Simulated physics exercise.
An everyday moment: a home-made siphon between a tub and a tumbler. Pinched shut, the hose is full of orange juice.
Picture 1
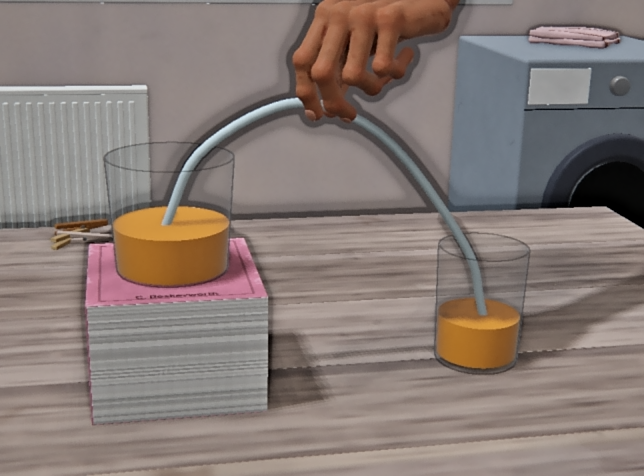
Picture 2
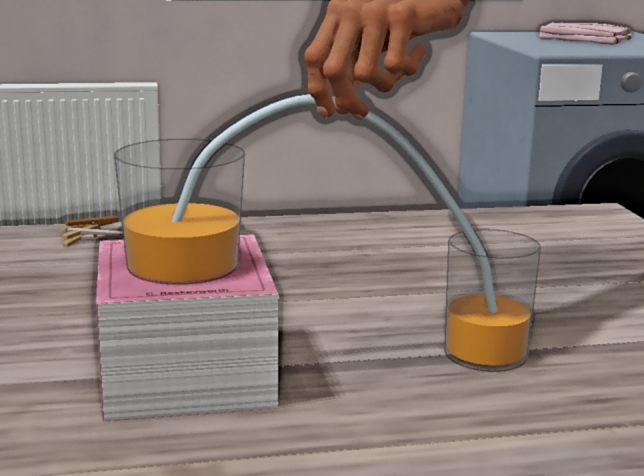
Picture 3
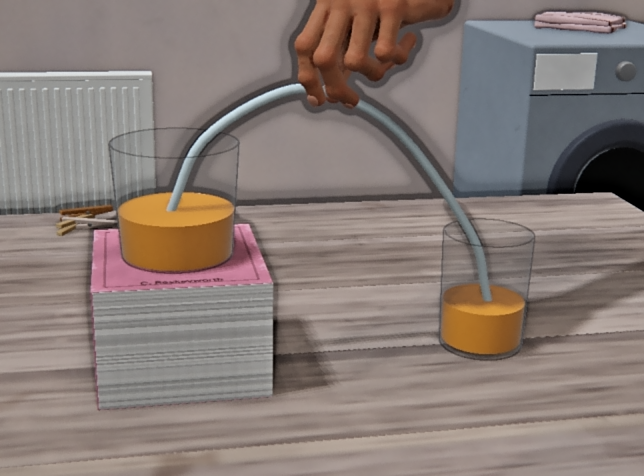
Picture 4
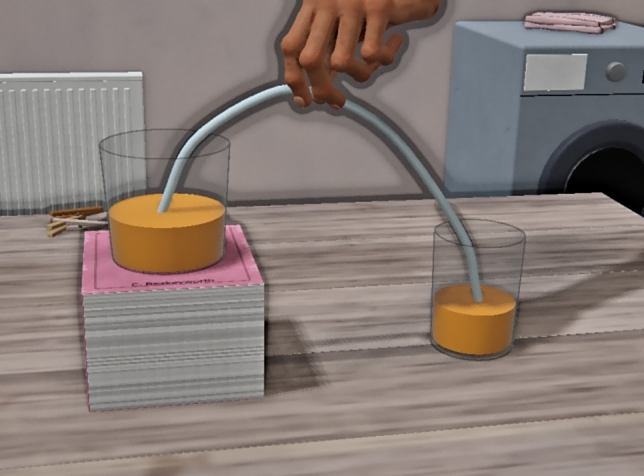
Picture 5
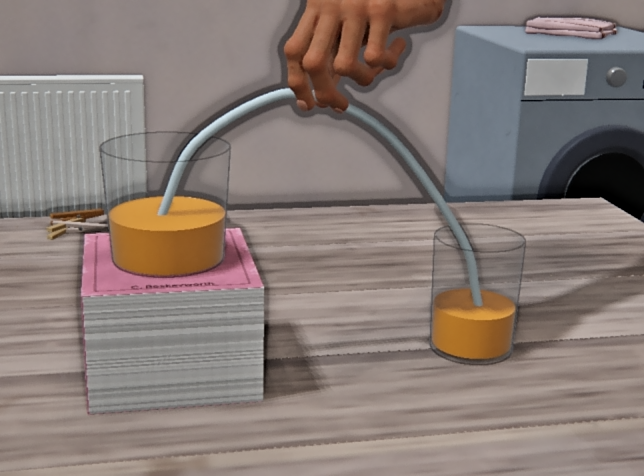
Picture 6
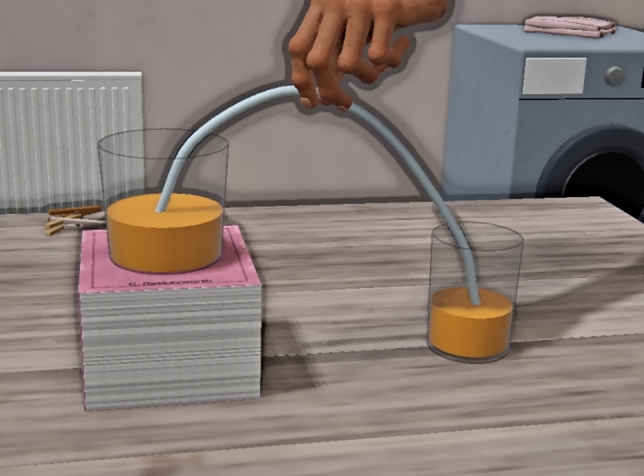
In a room with a pale radiator and a blue-grey front-loading machine behind, a wood-grained surface is seen from the front and slightly above. A clear tub of orange juice sits on a thick pink-covered book at left, a smaller tumbler of juice stands lower at right, and a pale blue hose arches between them. A hand keeps the hose pinched, both juice levels stay unchanged, and only the camera shifts slightly.
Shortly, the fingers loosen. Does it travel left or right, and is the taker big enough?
The liquid travels right, and once there it fits inside.
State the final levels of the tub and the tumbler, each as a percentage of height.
Once it settles, you'd see close to 15 and 70 per cent.
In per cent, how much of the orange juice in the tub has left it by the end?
Some 65 per cent of the contents.
Soon after, the tub is about a third full; the tumbler is about half full.
Later, the tub is about a quarter full; the tumbler is about two thirds full.
In the end, the tub is nearly empty; the tumbler is about three quarters full.
